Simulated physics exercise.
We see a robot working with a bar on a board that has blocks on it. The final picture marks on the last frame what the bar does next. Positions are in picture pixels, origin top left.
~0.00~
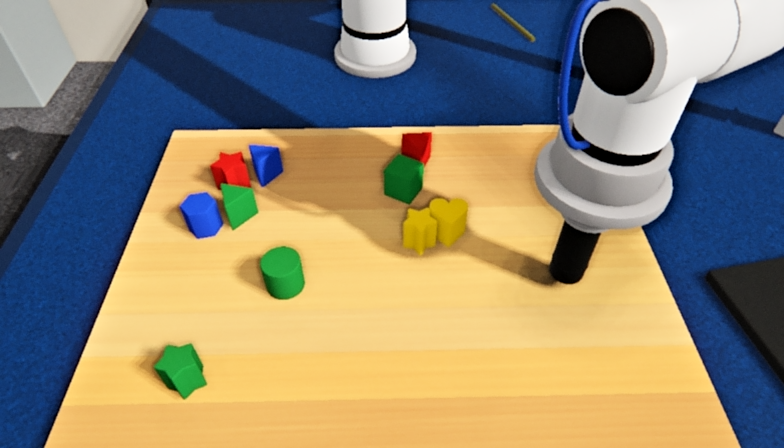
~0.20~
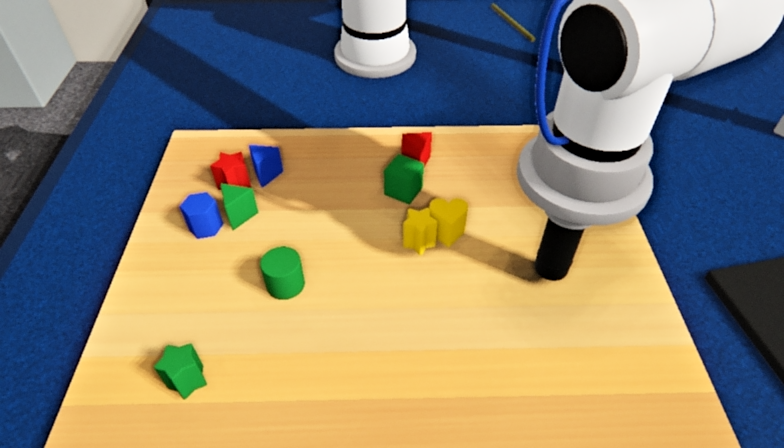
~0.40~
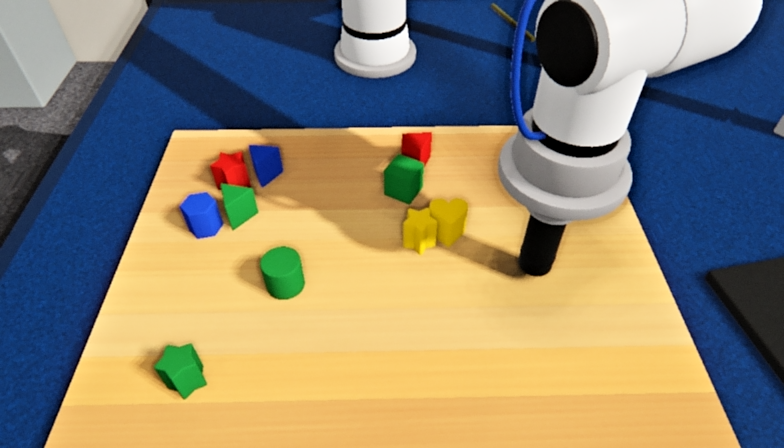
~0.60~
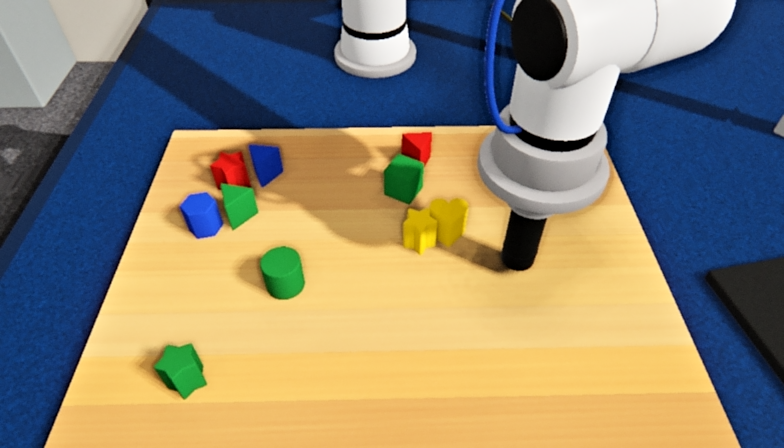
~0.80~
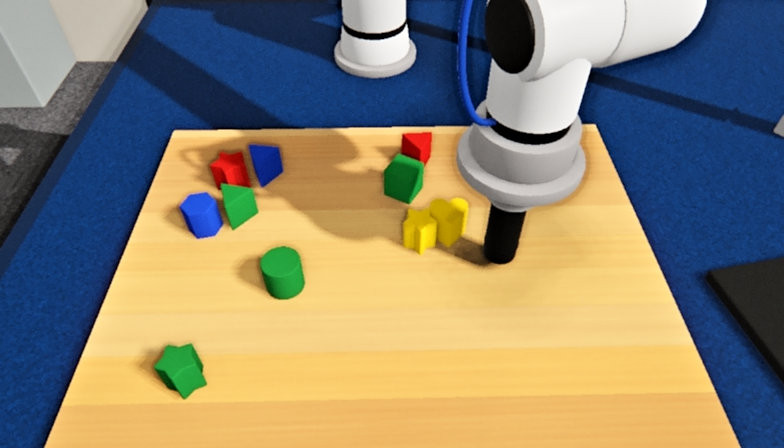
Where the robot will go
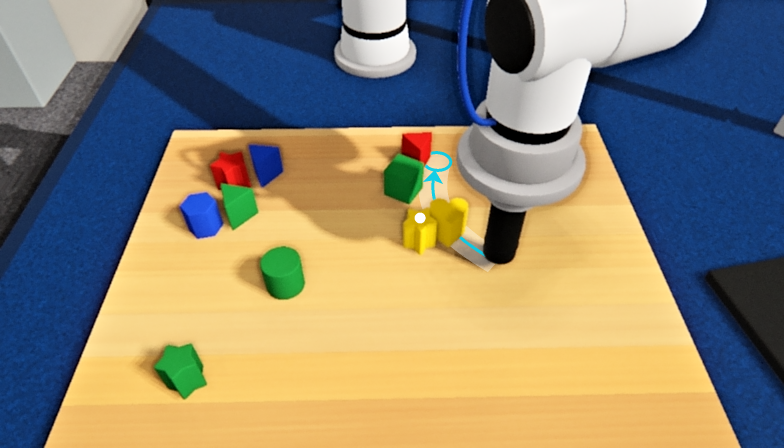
A white robot arm slid its black bar steadily leftward across a wooden board, drawing closer to two yellow blocks, while the red, blue, green and yellow blocks all stayed where they were.
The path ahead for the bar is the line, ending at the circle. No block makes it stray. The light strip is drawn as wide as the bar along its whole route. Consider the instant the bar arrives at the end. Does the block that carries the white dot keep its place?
My answer is yes.
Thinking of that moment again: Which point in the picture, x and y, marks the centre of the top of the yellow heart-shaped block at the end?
The centre of its top will be at (408, 184).
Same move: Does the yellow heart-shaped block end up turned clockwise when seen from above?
I expect not.
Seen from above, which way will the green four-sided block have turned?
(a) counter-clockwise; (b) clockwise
Answer: B.
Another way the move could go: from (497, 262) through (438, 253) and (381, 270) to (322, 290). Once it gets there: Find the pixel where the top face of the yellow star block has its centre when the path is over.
The middle of its upper face should be somewhere near (390, 217).
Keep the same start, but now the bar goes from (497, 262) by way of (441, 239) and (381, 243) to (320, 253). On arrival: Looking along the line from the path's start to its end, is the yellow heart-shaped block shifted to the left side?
I expect not.
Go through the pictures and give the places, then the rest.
Tip of the bar (566, 272), middles of tops, green four-sided block (404, 166), red triangular piece (418, 138), yellow star block (420, 218), yellow heart-shaped block (449, 208), in the first frame.
Bar (551, 269), nothing pushed, in the second frame.
Bar (535, 265), nothing pushed, in the third frame.
Bar (517, 259), nothing pushed, in the fourth frame.
Bar (499, 253), green four-sided block (404, 166), red triangular piece (418, 138), yellow star block (420, 218), yellow heart-shaped block (449, 208), in the fifth frame.
The line goes from (497, 262) through (453, 231) and (434, 195) to (437, 161); the dot is on the yellow star block.
On the path given first. One third of the way, bar (454, 221); yellow heart-shaped block (429, 195), turned 15° anticlockwise.
Two thirds of the way, bar (434, 185); green four-sided block (398, 164), turned 20° clockwise; yellow heart-shaped block (408, 184), turned 40° anticlockwise.
At the end, bar (438, 152); green four-sided block (398, 164), turned 20° clockwise; red triangular piece (414, 135); yellow star block unmoved; yellow heart-shaped block (408, 184), turned 40° anticlockwise.
